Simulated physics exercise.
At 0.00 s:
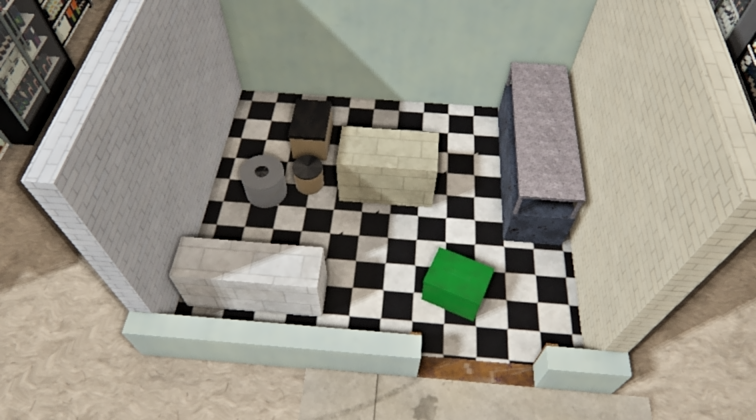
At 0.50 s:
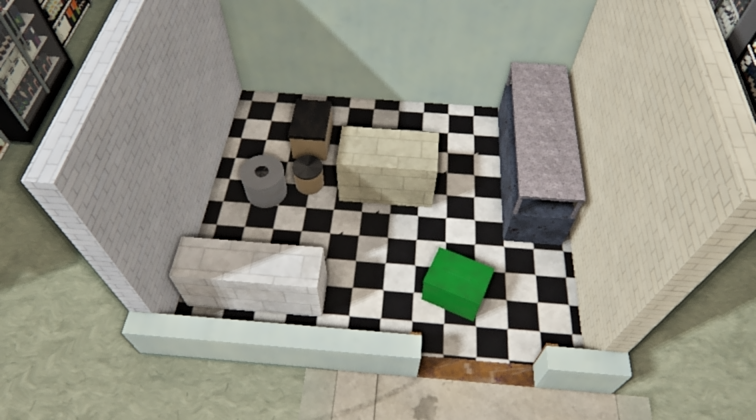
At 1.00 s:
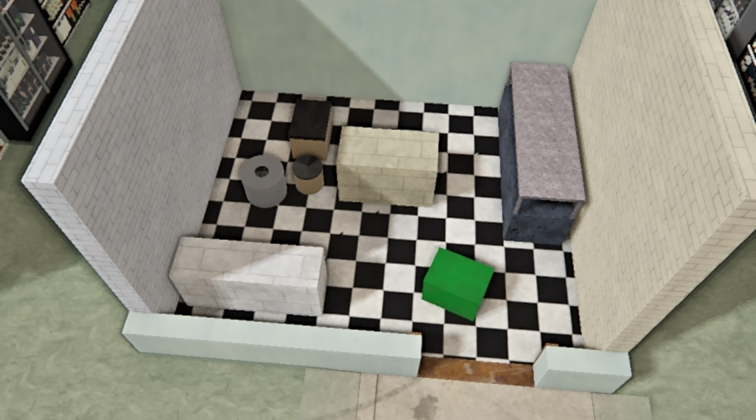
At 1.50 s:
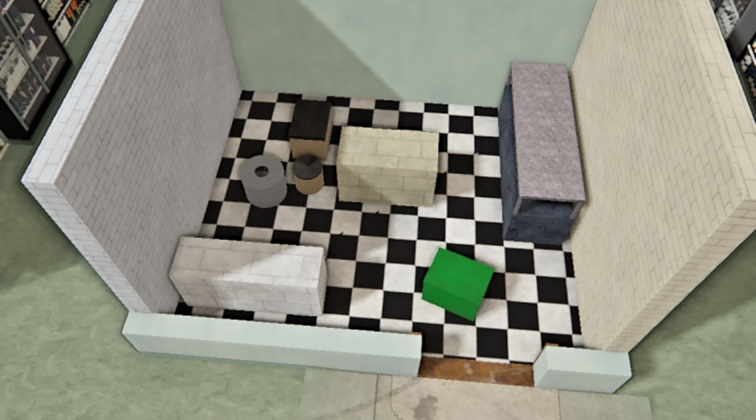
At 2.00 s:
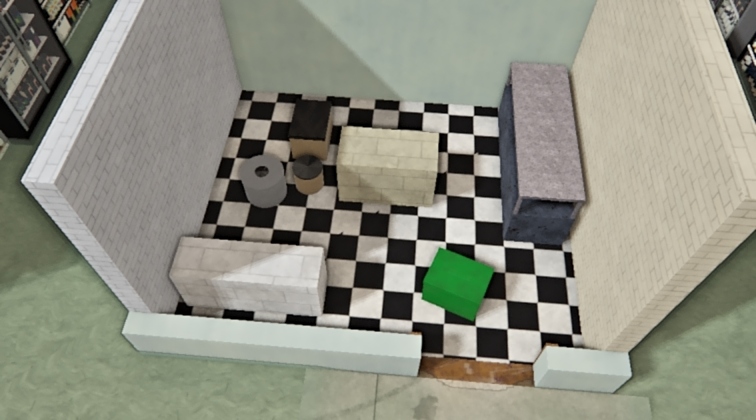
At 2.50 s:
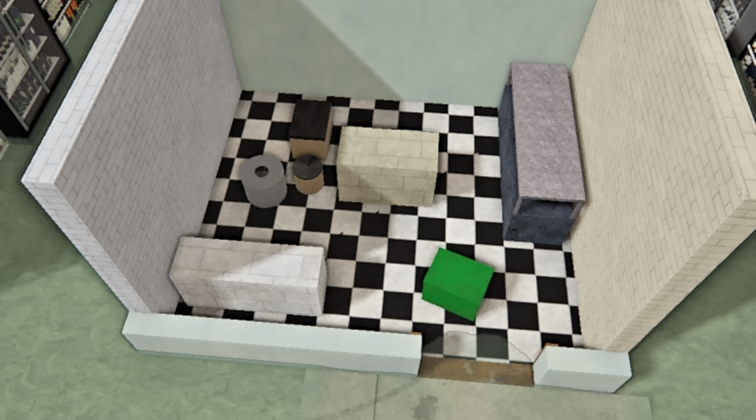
The ground outside the low front wall shifts from grey-tan to a greenish tone, spreading to the doorway, where a faint dark wet patch finally shows. A steady high view looks down into a roofless room with a black-and-white checkered floor. Nothing inside moves: the green box near the door, pale blocks, grey and tan cylinders, dark-topped box, and long dark counter at right.
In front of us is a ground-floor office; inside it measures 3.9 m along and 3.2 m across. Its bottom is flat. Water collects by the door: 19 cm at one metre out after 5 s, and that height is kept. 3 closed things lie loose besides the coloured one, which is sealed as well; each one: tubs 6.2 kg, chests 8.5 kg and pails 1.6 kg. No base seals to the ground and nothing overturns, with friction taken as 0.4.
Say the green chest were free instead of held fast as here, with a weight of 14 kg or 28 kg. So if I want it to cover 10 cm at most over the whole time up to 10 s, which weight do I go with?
It moves too much either way.
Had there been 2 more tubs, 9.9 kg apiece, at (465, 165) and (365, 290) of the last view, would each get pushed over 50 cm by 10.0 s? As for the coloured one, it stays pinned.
In that order: Short of it, past it.
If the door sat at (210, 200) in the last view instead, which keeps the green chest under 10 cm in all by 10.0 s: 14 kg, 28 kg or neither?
If so, only the heavier one succeeds.
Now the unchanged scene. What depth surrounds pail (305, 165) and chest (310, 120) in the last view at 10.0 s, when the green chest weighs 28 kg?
Depth approx. 3 cm / 6 cm.
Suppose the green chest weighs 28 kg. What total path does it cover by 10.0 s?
Roughly 80 centimetres altogether.
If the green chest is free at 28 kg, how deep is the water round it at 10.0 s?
About 7 cm.
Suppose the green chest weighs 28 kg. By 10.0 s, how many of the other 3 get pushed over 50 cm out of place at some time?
I make that 1.
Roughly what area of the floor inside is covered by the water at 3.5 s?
Around 1.0 m2 of it.
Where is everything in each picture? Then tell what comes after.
The first picture shows the green chest at (459, 275), on the bottom; 0.0 m2 under water; 0 of 4 have shifted.
The second picture shows the green chest at (459, 275) rests on the ground; water covers 0.0 m2; 0 of 4 have shifted.
The third picture shows the green chest at (459, 275) rests on the ground; water covers 0.0 m2; 0 of 4 have shifted.
The fourth picture shows the green chest at (459, 275) rests on the ground; water covers 0.0 m2; 0 of 4 have shifted.
The fifth picture shows the green chest at (459, 275), on the bottom; water covers 0.0 m2; 0 of 4 have shifted.
The sixth picture shows the green chest at (459, 275), on the bottom; water covers 0.2 m2; 0 of 4 have shifted.
After 3.5 s the green chest would be 2 cm from its start with 14 kg and 0 cm from its start with 28 kg; 4 cm of water round it then.
After 4.5 s the green chest would be 37 cm from its start with 14 kg and 0 cm from its start with 28 kg; 6 cm of water round it then.
After 7.0 s the green chest would be 115 cm from its start with 14 kg and 44 cm from its start with 28 kg; 8 cm of water round it then.
After 10.0 s the green chest would be 250 cm from its start with 14 kg and 84 cm from its start with 28 kg; 7 cm of water round it then.
